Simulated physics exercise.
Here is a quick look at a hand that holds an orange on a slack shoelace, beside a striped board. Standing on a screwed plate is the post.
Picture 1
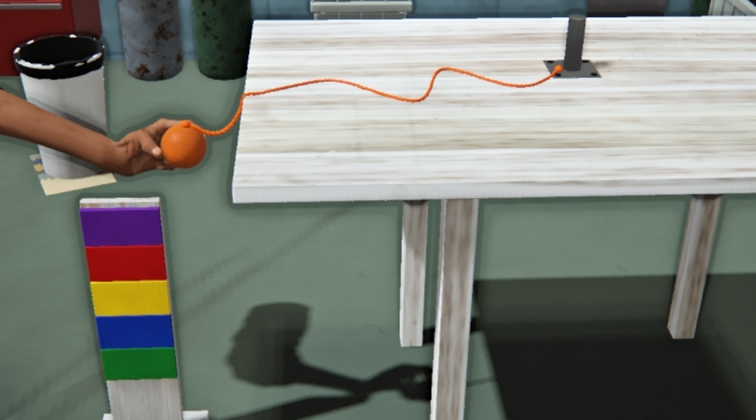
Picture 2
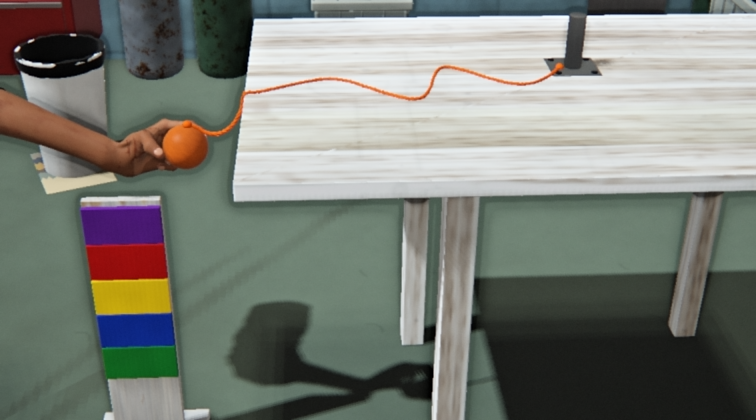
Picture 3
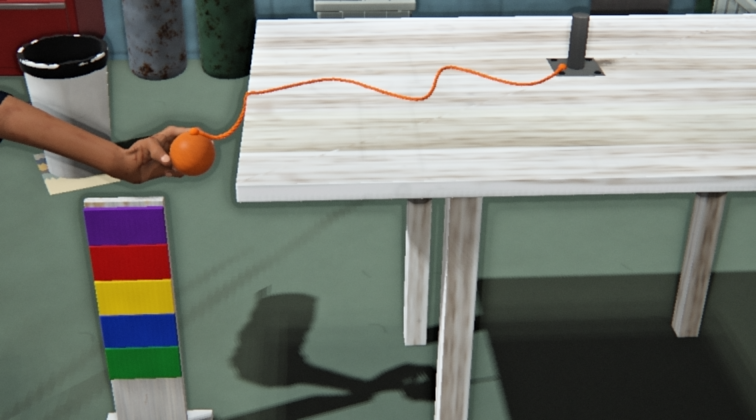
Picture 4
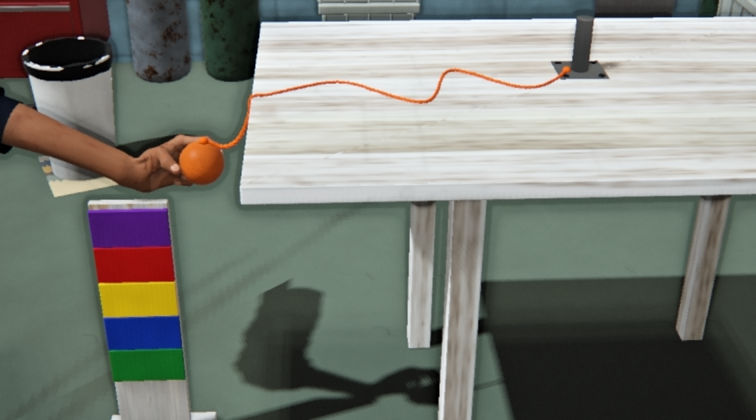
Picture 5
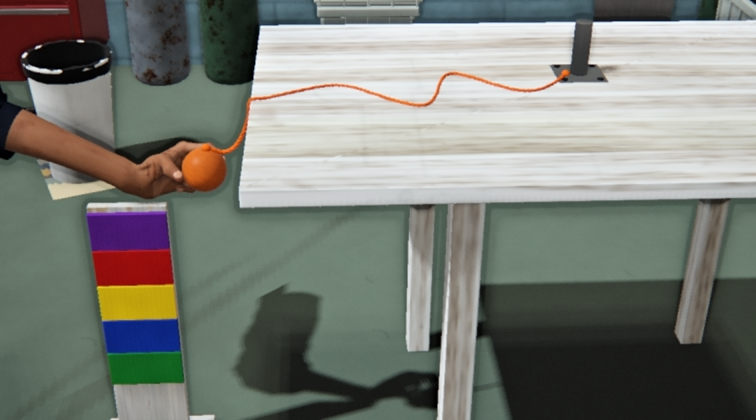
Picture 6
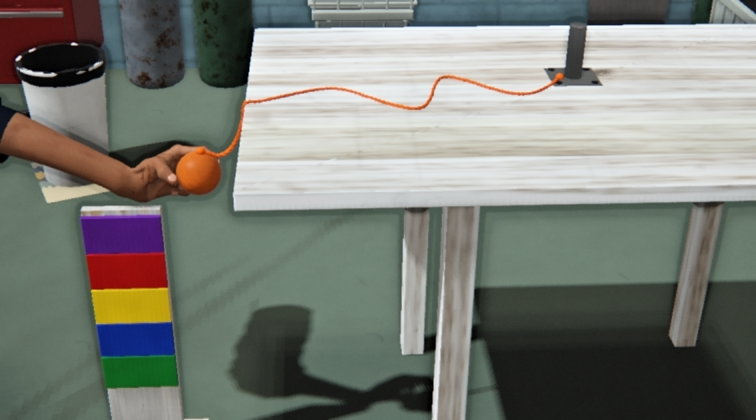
A hand holding an orange on a slack cord tied to a tabletop post, lowering it slightly above a colour-striped board.
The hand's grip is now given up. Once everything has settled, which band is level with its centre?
The yellow band.
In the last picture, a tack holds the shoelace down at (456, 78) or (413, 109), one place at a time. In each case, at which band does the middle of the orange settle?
For the first place it's red, and for the second purple.
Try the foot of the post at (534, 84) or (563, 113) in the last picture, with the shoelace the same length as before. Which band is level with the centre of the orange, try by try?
For the first try, blue; for the second, blue.
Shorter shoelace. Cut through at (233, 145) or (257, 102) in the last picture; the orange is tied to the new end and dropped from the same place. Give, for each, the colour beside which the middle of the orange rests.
Cut one gives red; cut two gives purple.
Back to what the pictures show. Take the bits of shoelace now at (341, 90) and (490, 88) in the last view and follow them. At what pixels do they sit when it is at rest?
The first at (245, 117), the second at (464, 84).
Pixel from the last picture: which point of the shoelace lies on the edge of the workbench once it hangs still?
About (354, 92).
Soon after, orange near (226, 288); level with yellow.
After that, orange near (290, 282); level with yellow.
And then, orange near (251, 296); level with yellow.
In the end, orange near (247, 295); level with yellow. The yellow one.
